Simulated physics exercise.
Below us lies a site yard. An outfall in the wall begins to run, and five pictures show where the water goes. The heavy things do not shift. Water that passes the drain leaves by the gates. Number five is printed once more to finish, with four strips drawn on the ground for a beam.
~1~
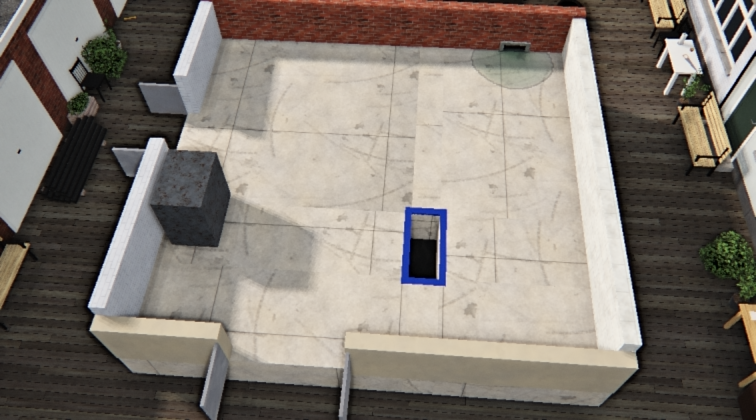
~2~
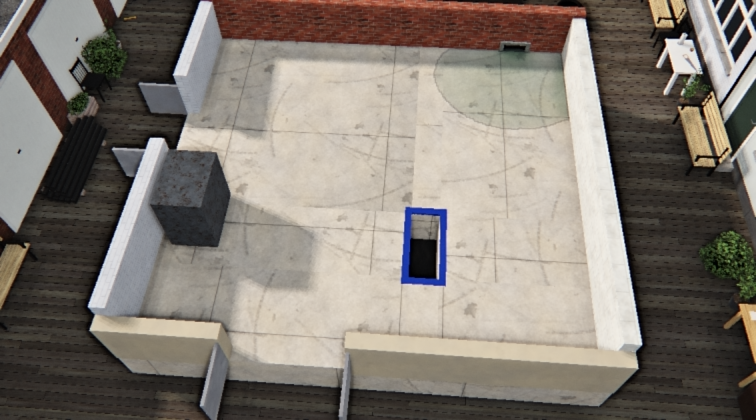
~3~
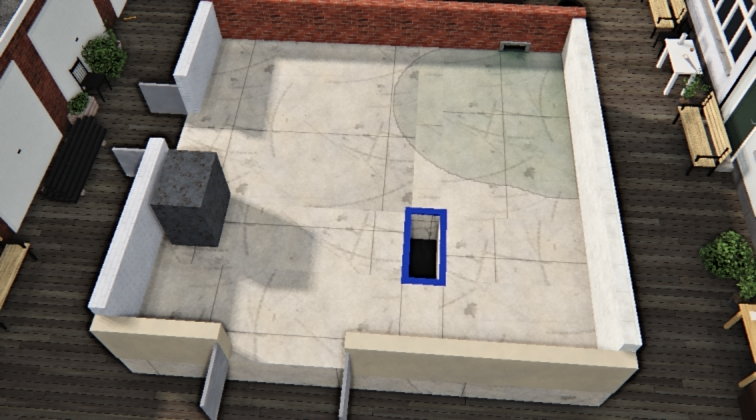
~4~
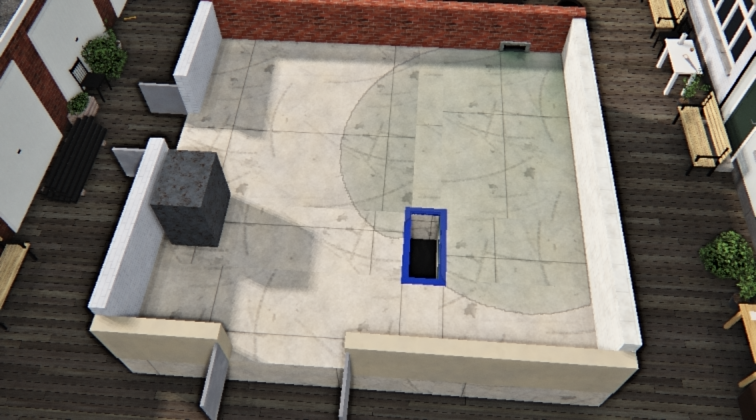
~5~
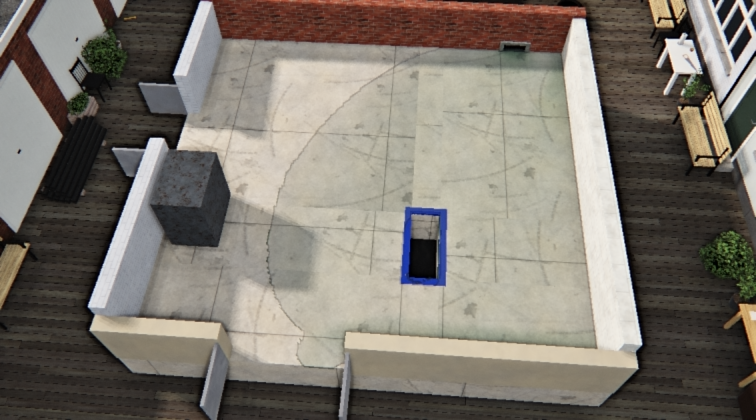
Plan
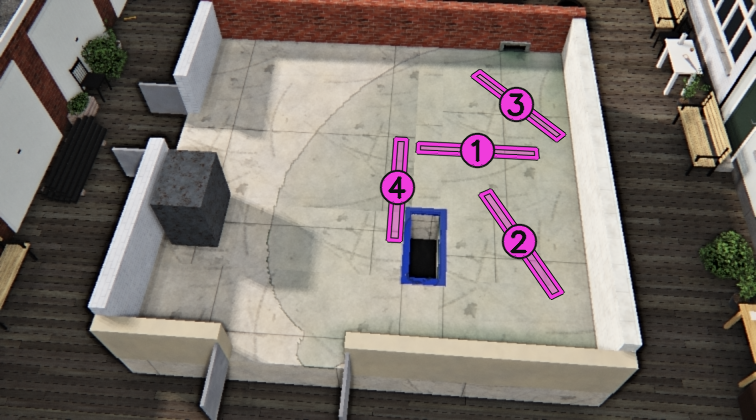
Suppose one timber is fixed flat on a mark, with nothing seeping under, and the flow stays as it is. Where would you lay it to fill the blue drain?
4 is best.
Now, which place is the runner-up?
That is place 2.
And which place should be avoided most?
1.
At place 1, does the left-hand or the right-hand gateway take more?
The right gate.
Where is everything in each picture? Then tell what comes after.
Outfall at (514, 47); blue drain at (425, 245); open gate at (290, 350); open gate at (191, 144); water covers 3 % of the ground and shows as far out as (513, 84); blue drain still dry.
Water covers 10 % of the ground and shows as far out as (525, 126); blue drain still dry.
Water covers 22 % of the ground and shows as far out as (570, 190); blue drain still dry.
Water covers 41 % of the ground and shows as far out as (503, 304); blue drain taking water.
Water covers 60 % of the ground and shows as far out as (285, 305); blue drain taking water.
On the marked copy, 1 from (418, 147) to (536, 153); 2 from (485, 193) to (556, 294); 3 from (476, 73) to (560, 137); 4 from (394, 240) to (401, 139).
Choosing 1, about 3 % of the stream runs into the blue drain, about 96 % out by the gates.
Choosing 2, about 27 % of the stream runs into the blue drain, about 72 % out by the gates.
Choosing 3, about 10 % of the stream runs into the blue drain, about 90 % out by the gates.
Choosing 4, about 39 % of the stream runs into the blue drain, about 59 % out by the gates.
